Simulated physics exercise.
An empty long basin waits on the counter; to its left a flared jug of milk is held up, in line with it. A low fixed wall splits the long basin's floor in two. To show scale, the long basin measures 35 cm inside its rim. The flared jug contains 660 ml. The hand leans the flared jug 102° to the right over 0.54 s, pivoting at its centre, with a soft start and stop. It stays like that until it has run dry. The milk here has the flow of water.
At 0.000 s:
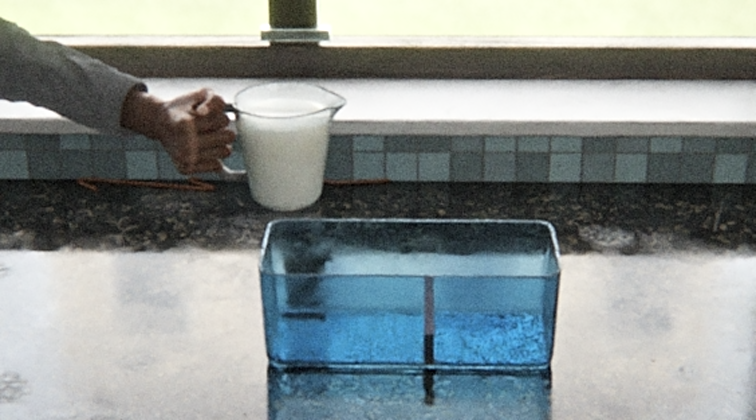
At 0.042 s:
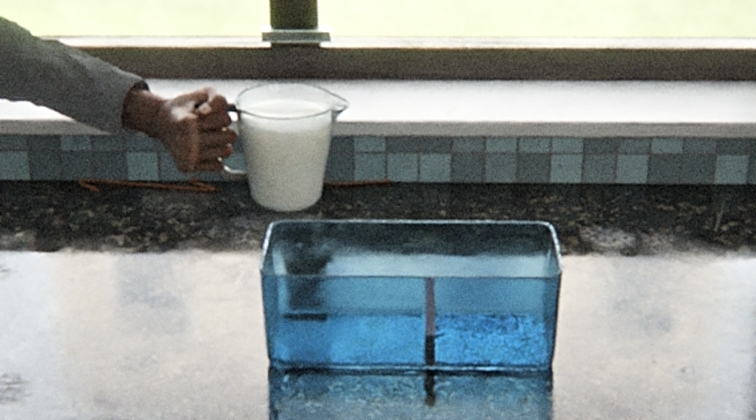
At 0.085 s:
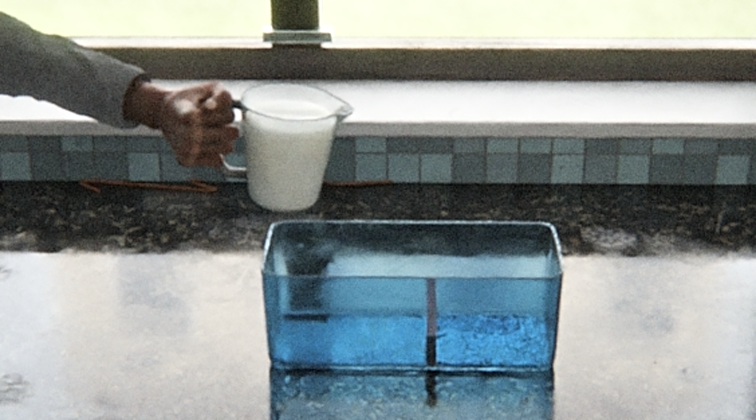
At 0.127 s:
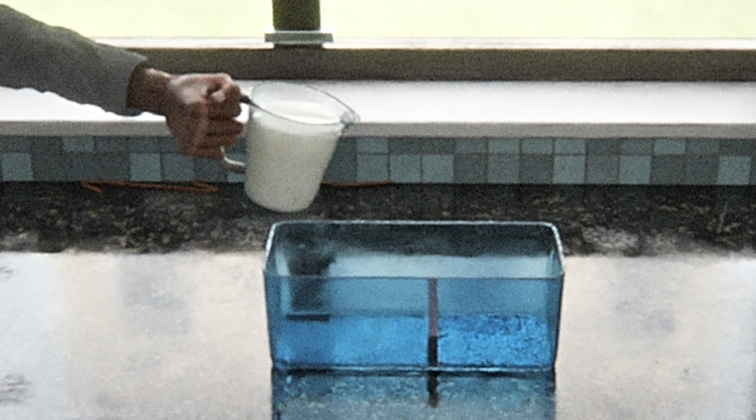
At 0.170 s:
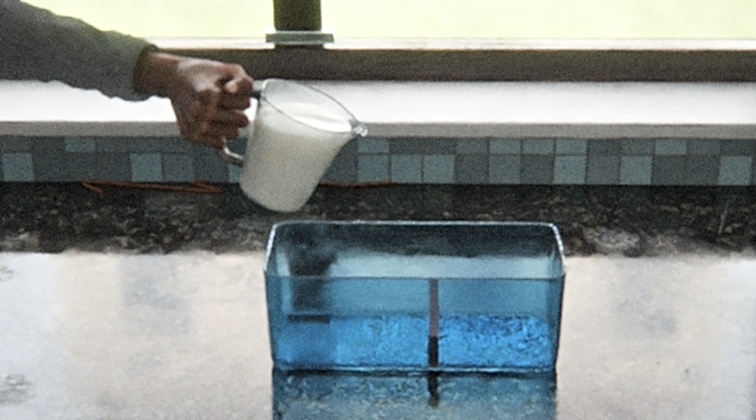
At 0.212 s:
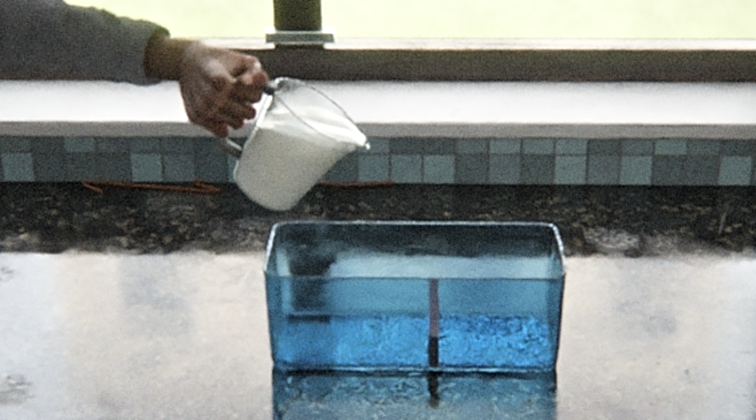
In this clip, a hand holds a clear, flared jug of milk above a blue-tinted long basin with a divider on a counter by a window, then leans the jug gradually to the right.
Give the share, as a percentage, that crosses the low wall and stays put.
Around 8 %.
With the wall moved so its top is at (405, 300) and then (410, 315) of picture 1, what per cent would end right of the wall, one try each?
I'd put it at about 30 per cent for the first and about 35 per cent for the second.
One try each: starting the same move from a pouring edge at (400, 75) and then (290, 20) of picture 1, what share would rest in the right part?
The first try gives 90 percent and the second 10 percent.
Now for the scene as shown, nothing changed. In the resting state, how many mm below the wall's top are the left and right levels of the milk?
Roughly 20 mm on the left side and roughly 40 mm on the right.
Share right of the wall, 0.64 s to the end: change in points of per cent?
The amount climbs by around 5.
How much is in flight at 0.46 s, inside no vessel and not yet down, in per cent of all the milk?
Roughly 24 percent.
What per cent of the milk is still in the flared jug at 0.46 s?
I reckon about 48 in a hundred is still held.
By 0.46 s the tilt is 97° and 49 per cent is still to pour, 25 is left of the wall and 1 right of it.
By 0.64 s the tilt is 102° and 11 per cent is still to pour, 73 is left of the wall and 3 right of it.
By 0.83 s the tilt is 102° and 1 per cent is still to pour, 87 is left of the wall and 7 right of it.
By 1.04 s the tilt is 102° and 0 per cent is still to pour, 88 is left of the wall and 8 right of it.
At rest 88 per cent lies left of the wall, 8 right of it and 4 outside.
